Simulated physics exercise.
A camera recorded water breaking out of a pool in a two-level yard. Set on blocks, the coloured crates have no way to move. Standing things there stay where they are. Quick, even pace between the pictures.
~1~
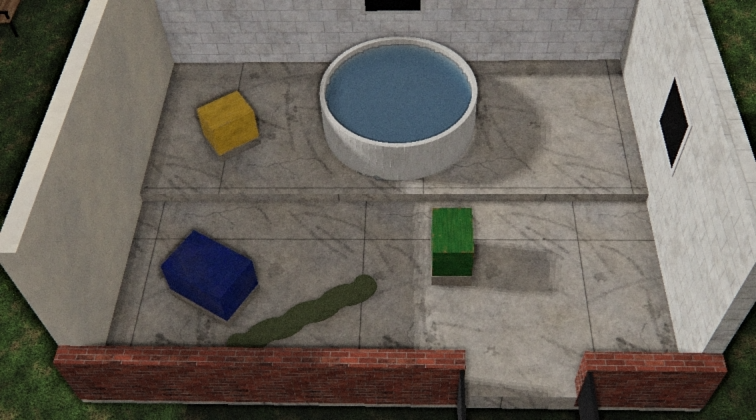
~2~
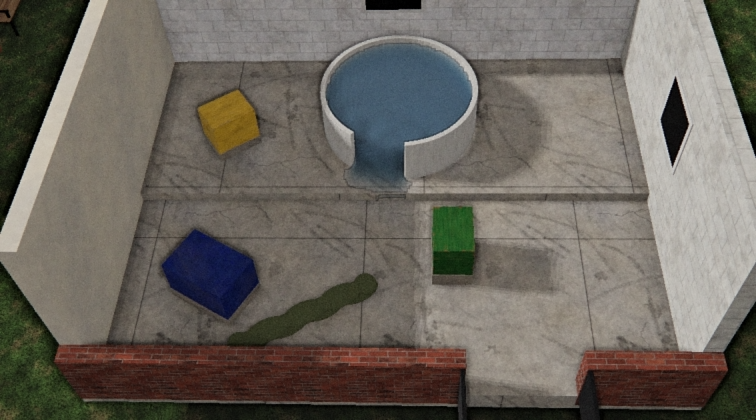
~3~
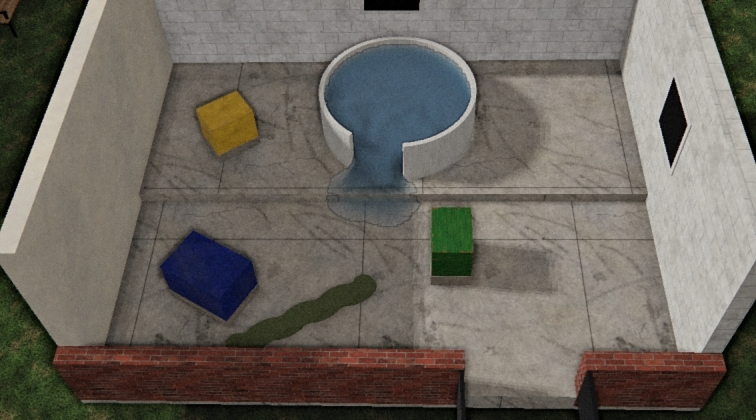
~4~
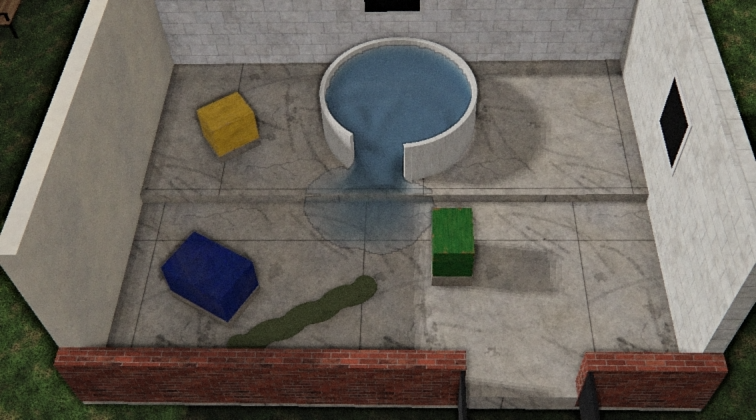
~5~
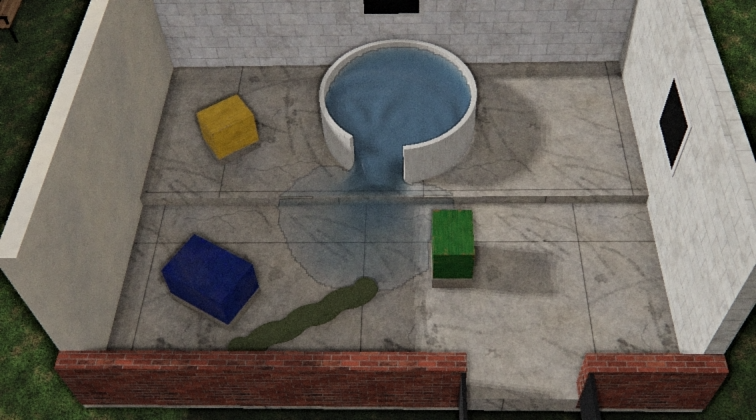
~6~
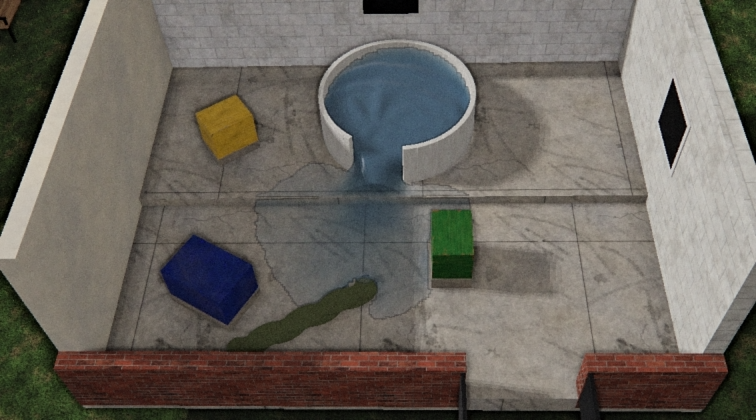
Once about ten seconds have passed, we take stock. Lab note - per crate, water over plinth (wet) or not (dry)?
In order: The blue crate is within reach. The green crate is out of reach. The yellow crate is out of reach.
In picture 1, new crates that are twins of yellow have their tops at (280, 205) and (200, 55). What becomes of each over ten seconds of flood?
For the first position it is reached; for the second it is missed.
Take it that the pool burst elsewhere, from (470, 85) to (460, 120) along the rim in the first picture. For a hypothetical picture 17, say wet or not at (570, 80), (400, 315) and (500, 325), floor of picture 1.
Spot one: Reached by the flood. Spot two: Spared by the leak. Spot three: Spared by the leak.
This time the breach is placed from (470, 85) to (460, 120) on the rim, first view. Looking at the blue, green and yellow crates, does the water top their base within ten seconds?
Well, blue crate stays clear and green crate stays clear, but yellow crate stays clear.
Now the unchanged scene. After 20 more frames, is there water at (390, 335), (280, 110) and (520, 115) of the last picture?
First inundated, second spared, third spared.
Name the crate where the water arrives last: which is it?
Easy - the yellow crate.
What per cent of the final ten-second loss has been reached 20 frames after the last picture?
It works out at roughly 15 per cent.
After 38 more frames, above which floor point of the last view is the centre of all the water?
Roughly (345, 229) in the last picture.
A moment on, water covers 20 % of the floor; the blue crate water round its plinth, the green crate water round its plinth, the yellow crate not reached.
Next, water covers 35 % of the floor; the blue crate water round its plinth, the green crate water round its plinth, the yellow crate not reached.
Then, water covers 45 % of the floor; the blue crate water round its plinth, the green crate water round its plinth, the yellow crate water round its plinth.
Later, water covers 50 % of the floor; the blue crate water round its plinth, the green crate water round its plinth, the yellow crate water round its plinth.
In the end, water covers 55 % of the floor; the blue crate was topped, the green crate stayed above the water, the yellow crate stayed above the water.
